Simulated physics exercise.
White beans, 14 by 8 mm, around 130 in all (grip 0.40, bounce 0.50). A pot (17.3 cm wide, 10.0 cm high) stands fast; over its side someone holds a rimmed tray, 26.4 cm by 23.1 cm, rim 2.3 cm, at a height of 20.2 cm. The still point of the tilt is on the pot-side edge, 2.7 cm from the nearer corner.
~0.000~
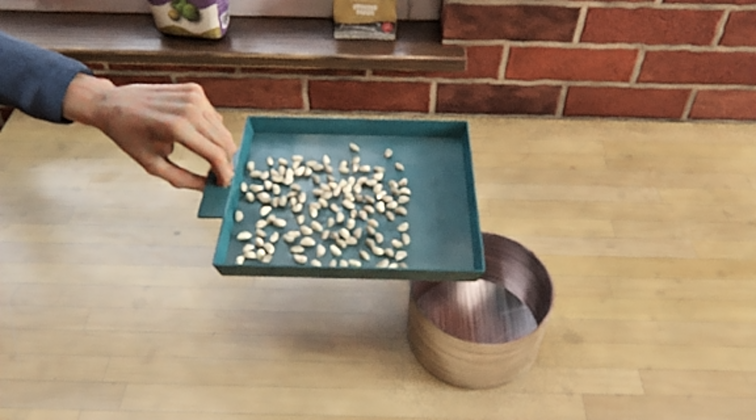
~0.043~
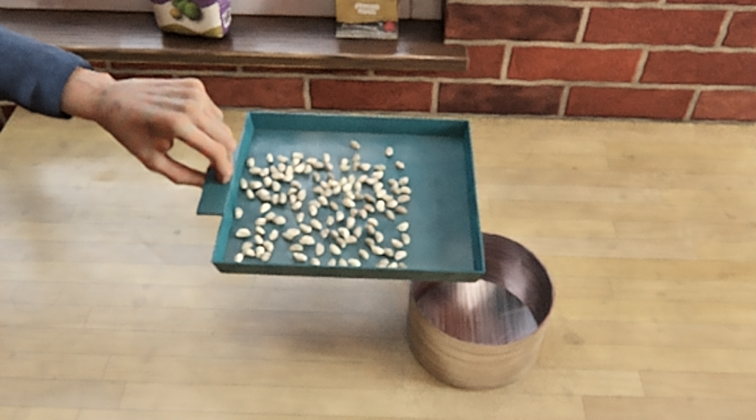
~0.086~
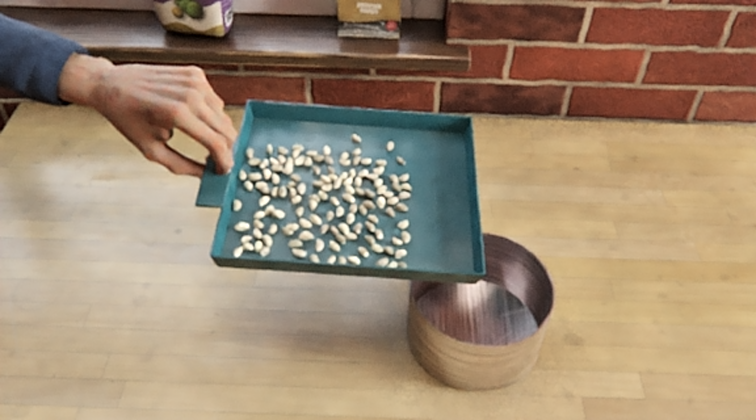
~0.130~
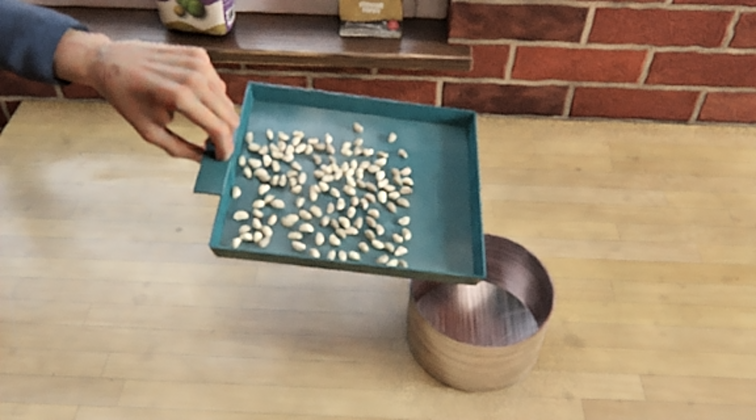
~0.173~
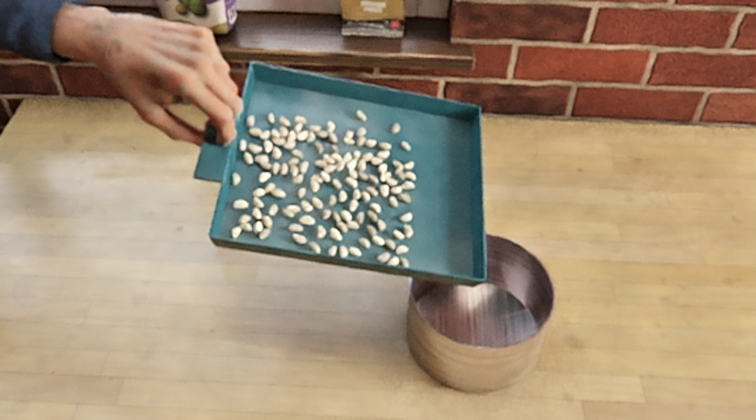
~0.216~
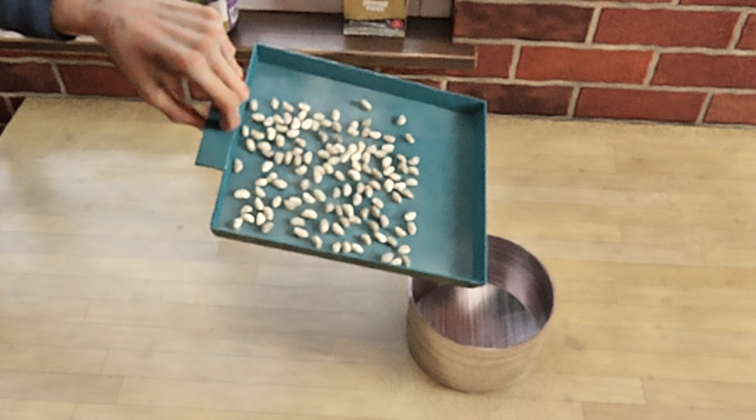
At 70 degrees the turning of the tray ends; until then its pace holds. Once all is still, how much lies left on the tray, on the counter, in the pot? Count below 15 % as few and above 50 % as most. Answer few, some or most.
Left on the tray: Some; on the counter: Most; in the pot: Few.
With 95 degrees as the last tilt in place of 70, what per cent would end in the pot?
Then about 5 per cent.
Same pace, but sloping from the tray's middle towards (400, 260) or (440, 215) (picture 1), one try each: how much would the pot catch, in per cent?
About 0 and 25 per cent.
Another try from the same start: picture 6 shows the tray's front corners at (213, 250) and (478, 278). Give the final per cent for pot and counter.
Pot 0, counter 40.
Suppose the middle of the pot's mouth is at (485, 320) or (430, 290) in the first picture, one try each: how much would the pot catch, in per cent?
About 55 and 0 per cent.
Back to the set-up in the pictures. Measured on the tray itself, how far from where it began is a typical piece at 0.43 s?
Some 4 cm.
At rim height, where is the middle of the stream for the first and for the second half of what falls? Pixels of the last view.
At about (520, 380), then at (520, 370).
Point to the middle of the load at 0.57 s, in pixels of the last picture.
Near (453, 247).
After 0.43 s, tilt 45 degrees; the tray holds 100 %, the pot 0 %.
After 0.57 s, tilt 62 degrees; the tray holds 100 %, the pot 0 %.
After 0.84 s, tilt 70 degrees; the tray holds 30 %, the pot 0 %.
By 2.5 s all is still; tray 25 %, counter 70 %, pot 5 %.
